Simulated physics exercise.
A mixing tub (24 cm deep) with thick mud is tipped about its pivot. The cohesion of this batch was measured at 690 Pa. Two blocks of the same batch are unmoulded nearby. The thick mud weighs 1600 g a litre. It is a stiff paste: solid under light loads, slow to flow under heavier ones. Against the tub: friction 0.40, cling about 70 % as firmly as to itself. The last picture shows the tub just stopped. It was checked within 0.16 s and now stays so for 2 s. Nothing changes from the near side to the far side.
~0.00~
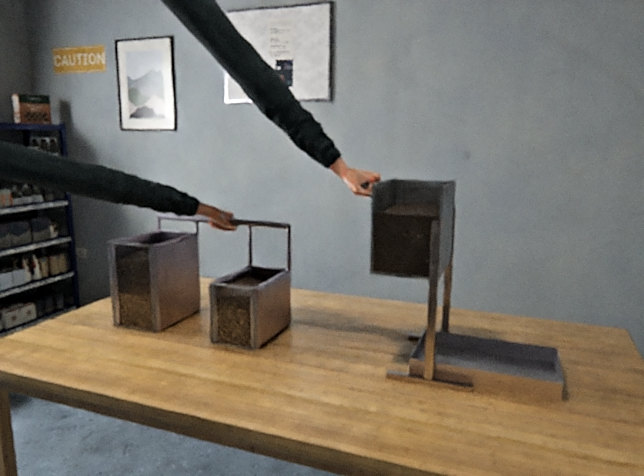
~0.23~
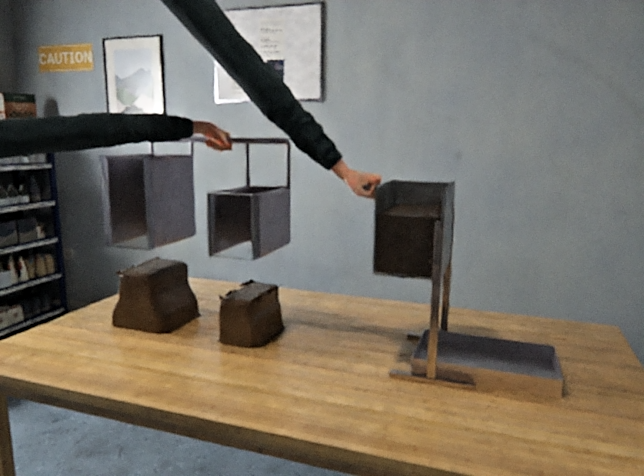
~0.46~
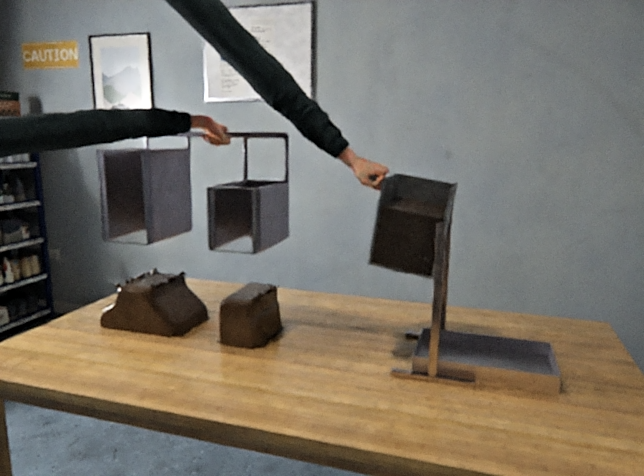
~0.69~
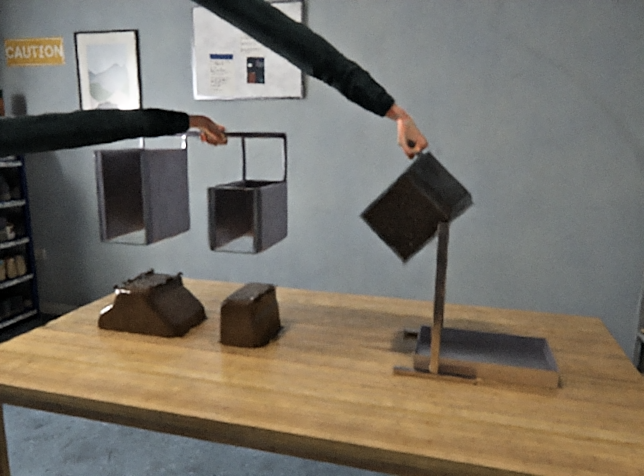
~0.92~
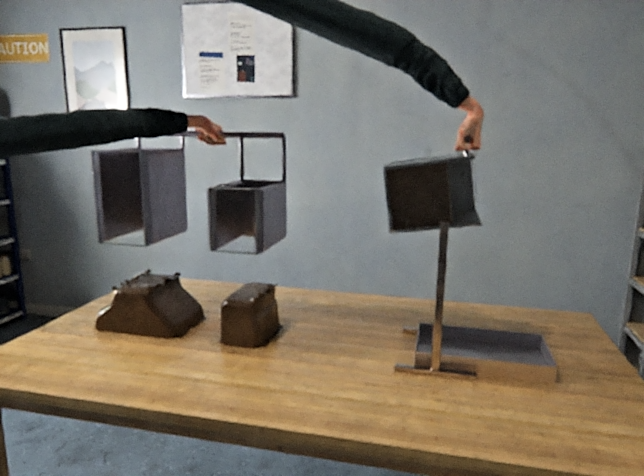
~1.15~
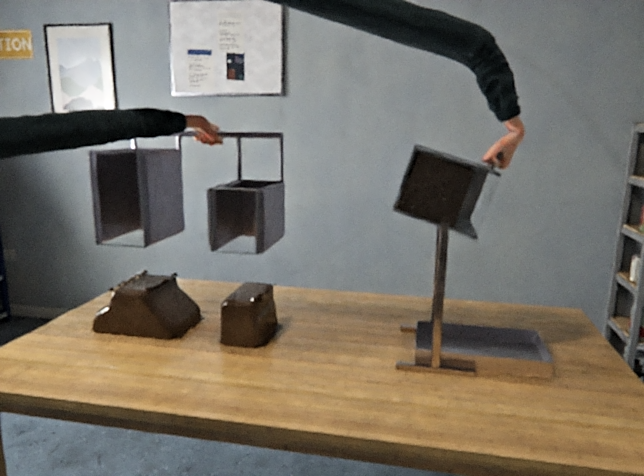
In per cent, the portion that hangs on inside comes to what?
The portion that hangs on inside is near 49 %.
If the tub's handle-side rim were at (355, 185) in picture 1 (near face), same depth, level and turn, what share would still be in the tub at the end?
It would be near 30 %.
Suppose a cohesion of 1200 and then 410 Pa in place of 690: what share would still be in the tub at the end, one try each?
In that order: 100 %, 35 %.
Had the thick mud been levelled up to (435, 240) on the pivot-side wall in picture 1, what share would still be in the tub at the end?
In that case some 100 per cent.
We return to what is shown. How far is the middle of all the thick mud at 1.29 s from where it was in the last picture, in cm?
Some 3 cm.
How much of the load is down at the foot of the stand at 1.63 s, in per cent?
Some 0 per cent.
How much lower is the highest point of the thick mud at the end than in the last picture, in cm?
Roughly 12 cm.
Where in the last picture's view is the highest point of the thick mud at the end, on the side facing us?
Around (438, 196).
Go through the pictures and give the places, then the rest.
Handle-side rim at (375, 186), tilt 0 degrees; top of the thick mud at (384, 213); blocks stand 26 cm, 17 cm (left to right), in the first picture.
Handle-side rim at (378, 187), tilt 0 degrees; top of the thick mud at (387, 214); blocks stand 21 cm, 16 cm (left to right), in the second picture.
Handle-side rim at (386, 180), tilt 9 degrees; top of the thick mud at (386, 207); blocks stand 17 cm, 16 cm (left to right), in the third picture.
Handle-side rim at (425, 156), tilt 44 degrees; top of the thick mud at (407, 178); blocks stand 17 cm, 16 cm (left to right), in the fourth picture.
Handle-side rim at (475, 159), tilt 81 degrees; top of the thick mud at (442, 164); blocks stand 17 cm, 16 cm (left to right), in the fifth picture.
Handle-side rim at (500, 177), tilt 106 degrees; top of the thick mud at (423, 154); blocks stand 17 cm, 16 cm (left to right), in the sixth picture.
After 1.29 s, the tub is at 106 degrees and holds 100 %.
After 1.46 s, the tub is at 106 degrees and holds 87 %.
After 1.63 s, the tub is at 106 degrees and holds 62 %.
After 1.80 s, the tub is at 106 degrees and holds 51 %.
After 3.15 s, at the end, the tub is at 106 degrees and holds 49 %.
